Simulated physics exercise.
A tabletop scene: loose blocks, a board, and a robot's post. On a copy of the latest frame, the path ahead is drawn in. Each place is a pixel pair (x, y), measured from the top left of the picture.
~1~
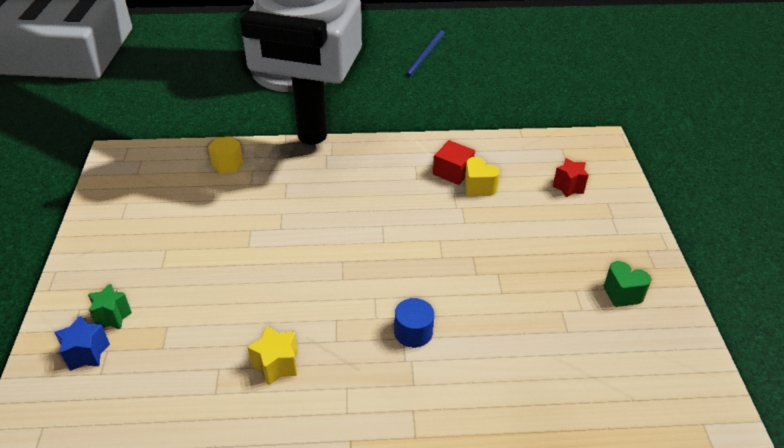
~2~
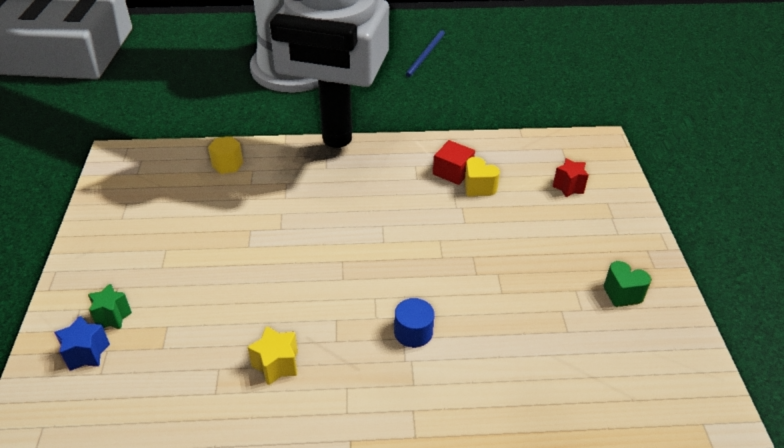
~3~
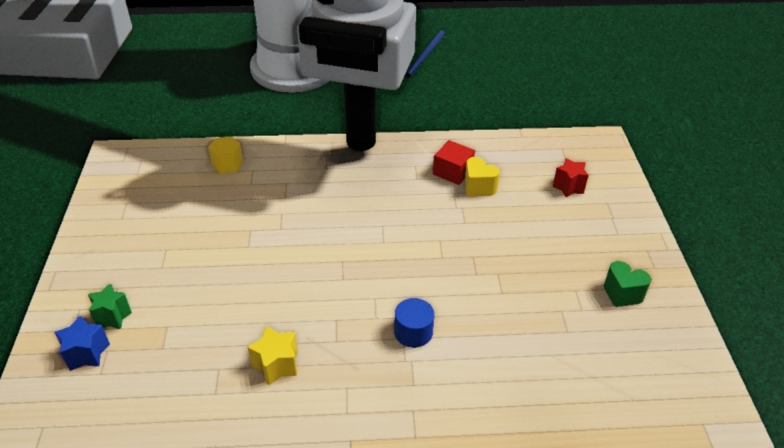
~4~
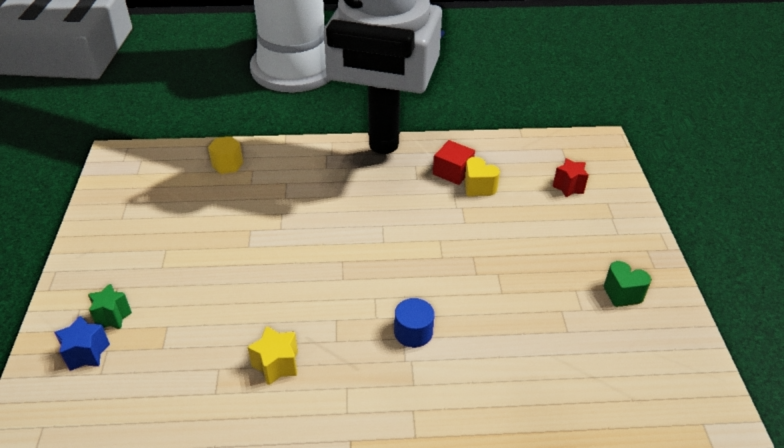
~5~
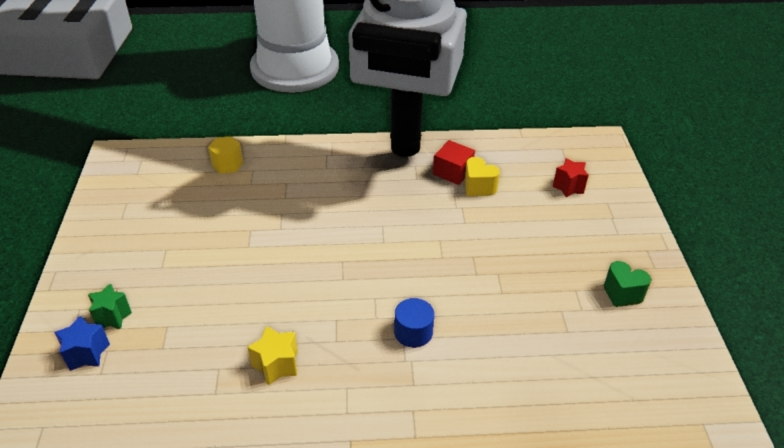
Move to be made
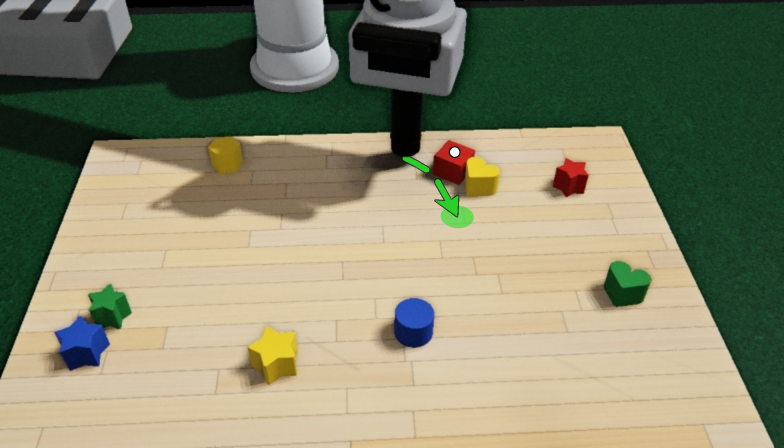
A robot's black post slid steadily to the right along the far edge of a wooden tabletop, drawing near the red square block and yellow heart, while all the scattered colorful blocks stayed still.
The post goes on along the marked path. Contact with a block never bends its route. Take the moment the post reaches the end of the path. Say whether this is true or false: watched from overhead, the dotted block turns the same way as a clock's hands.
This is false.
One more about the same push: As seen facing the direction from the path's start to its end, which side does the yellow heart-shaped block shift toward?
Displaced left.
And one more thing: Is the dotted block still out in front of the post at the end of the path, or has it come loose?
Slid away.
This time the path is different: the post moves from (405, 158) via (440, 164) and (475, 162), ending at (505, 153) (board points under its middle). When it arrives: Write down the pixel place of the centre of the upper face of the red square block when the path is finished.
My prediction: (508, 157).
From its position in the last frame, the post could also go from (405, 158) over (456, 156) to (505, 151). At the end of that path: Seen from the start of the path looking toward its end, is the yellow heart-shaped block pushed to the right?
I'd say yes.
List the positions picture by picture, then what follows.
The first frame shows post's lower end (313, 137); red square block (455, 152); yellow heart-shaped block (481, 168).
The second frame shows post (337, 140); blocks still.
The third frame shows post (361, 143); blocks still.
The fourth frame shows post (384, 146); blocks still.
The fifth frame shows post (405, 149); red square block (455, 152); yellow heart-shaped block (481, 168).
Drawn move, from (405, 158) via (430, 173) and (444, 194), ending at (457, 217); the dot is on the red square block.
What follows on the original path. One third of the way, post (431, 164); red square block (464, 154), turned 25° anticlockwise; yellow heart-shaped block (491, 170), turned 25° clockwise.
Two thirds of the way, post (446, 184); red square block (469, 157), turned 50° anticlockwise; yellow heart-shaped block (499, 170), turned 45° clockwise.
At the end, post (458, 207); red square block (469, 157), turned 50° anticlockwise; yellow heart-shaped block (499, 170), turned 45° clockwise.
